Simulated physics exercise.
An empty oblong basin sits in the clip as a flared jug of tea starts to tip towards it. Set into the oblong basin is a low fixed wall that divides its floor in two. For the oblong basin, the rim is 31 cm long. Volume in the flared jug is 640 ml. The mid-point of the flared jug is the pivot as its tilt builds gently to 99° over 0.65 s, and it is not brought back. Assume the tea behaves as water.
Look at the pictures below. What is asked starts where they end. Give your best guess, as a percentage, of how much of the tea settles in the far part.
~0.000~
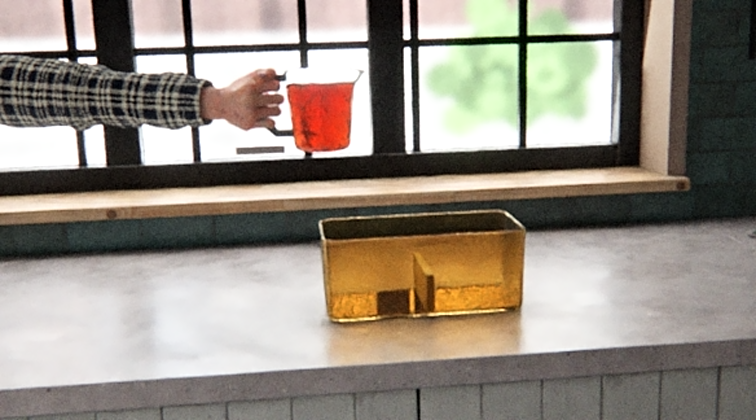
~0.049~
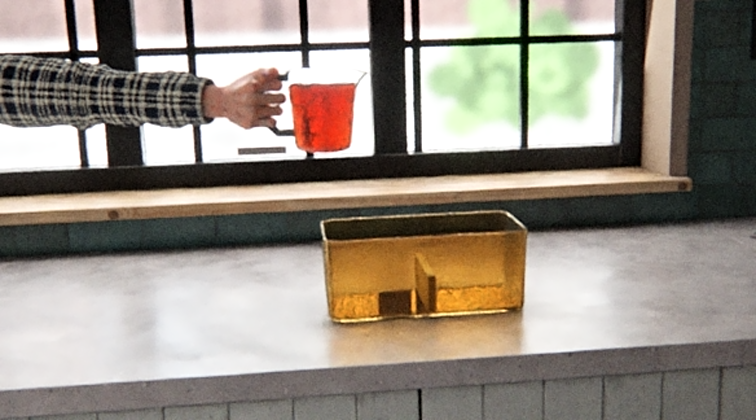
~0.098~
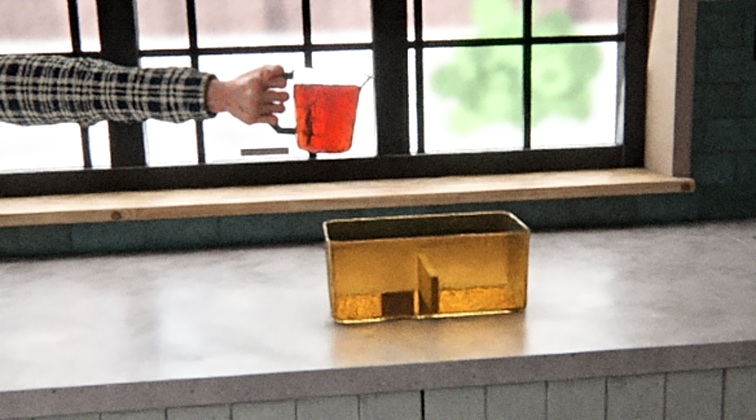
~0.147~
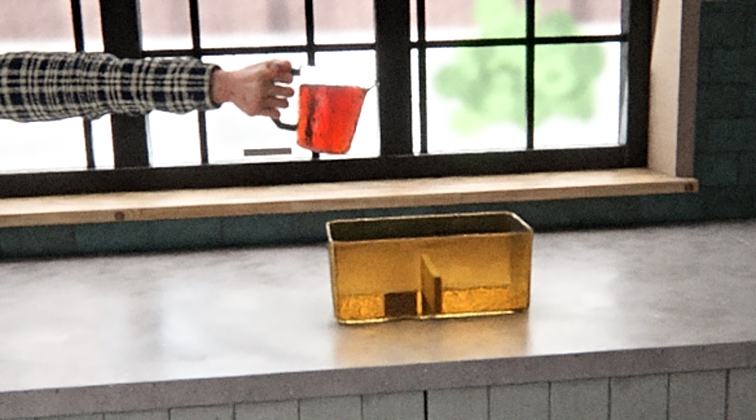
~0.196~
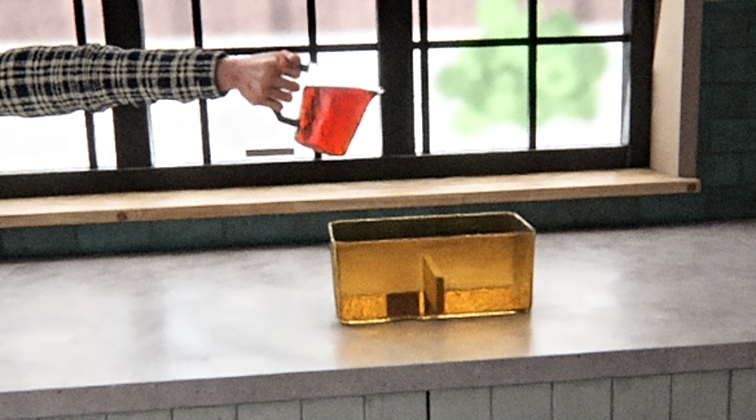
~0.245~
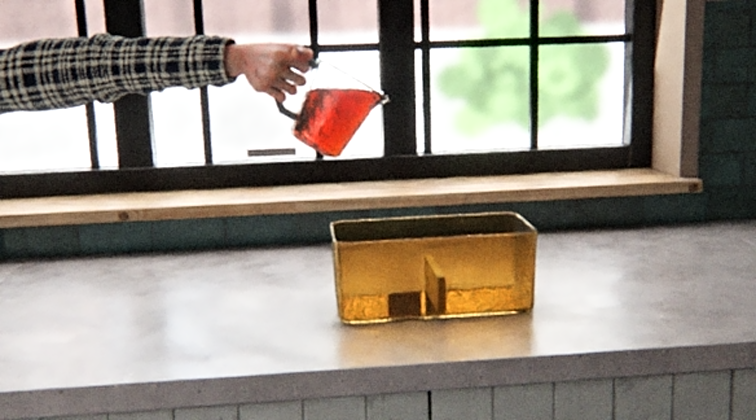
I would say 44 per cent of it settles there.
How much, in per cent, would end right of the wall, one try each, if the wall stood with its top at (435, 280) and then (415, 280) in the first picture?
I'd say 20 percent on the first go, 75 percent on the next.
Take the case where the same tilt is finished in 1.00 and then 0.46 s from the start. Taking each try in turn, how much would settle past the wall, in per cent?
First 55, then 40 per cent.
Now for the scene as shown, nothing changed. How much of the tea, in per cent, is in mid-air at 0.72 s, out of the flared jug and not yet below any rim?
It comes to some 22 percent of the total.
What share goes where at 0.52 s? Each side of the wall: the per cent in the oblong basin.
About 2 % left, 10 % right.
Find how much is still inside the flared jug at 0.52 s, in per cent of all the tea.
Close to 56 percent of the liquid remains at that time.
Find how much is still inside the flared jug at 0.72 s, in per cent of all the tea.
Close to 16 percent of the total.
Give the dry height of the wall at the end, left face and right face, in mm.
On the left it's about 44 mm; on the right, about 46 mm.
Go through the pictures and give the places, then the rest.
Tilt 0°; pouring edge (366, 70); surface from (287, 83) to (354, 81); the oblong basin's rim runs from (321, 231) to (515, 221); the wall's top is at (423, 264), in the first frame.
Tilt 1°; pouring edge (369, 71); surface from (289, 83) to (356, 82), in the second frame.
Tilt 5°; pouring edge (374, 76); surface from (294, 83) to (361, 85), in the third frame.
Tilt 12°; pouring edge (380, 82); surface from (299, 83) to (368, 86), in the fourth frame.
Tilt 21°; pouring edge (386, 90); surface from (304, 87) to (377, 89), in the fifth frame.
Tilt 31°; pouring edge (390, 100); surface from (304, 98) to (386, 95); 1 per cent is over the edge, in the sixth frame.
Then, 0.52 s in, the tilt is 89° and 56 per cent is still to pour, 2 is left of the wall and 9 right of it.
Then, 0.72 s in, the tilt is 99° and 15 per cent is still to pour, 29 is left of the wall and 34 right of it.
Then, 0.92 s in, the tilt is 99° and 2 per cent is still to pour, 48 is left of the wall and 44 right of it.
Then, 1.15 s in, the tilt is 99° and 0 per cent is still to pour, 54 is left of the wall and 44 right of it.
Finally, 54 per cent lies left of the wall, 44 right of it and 1 outside.
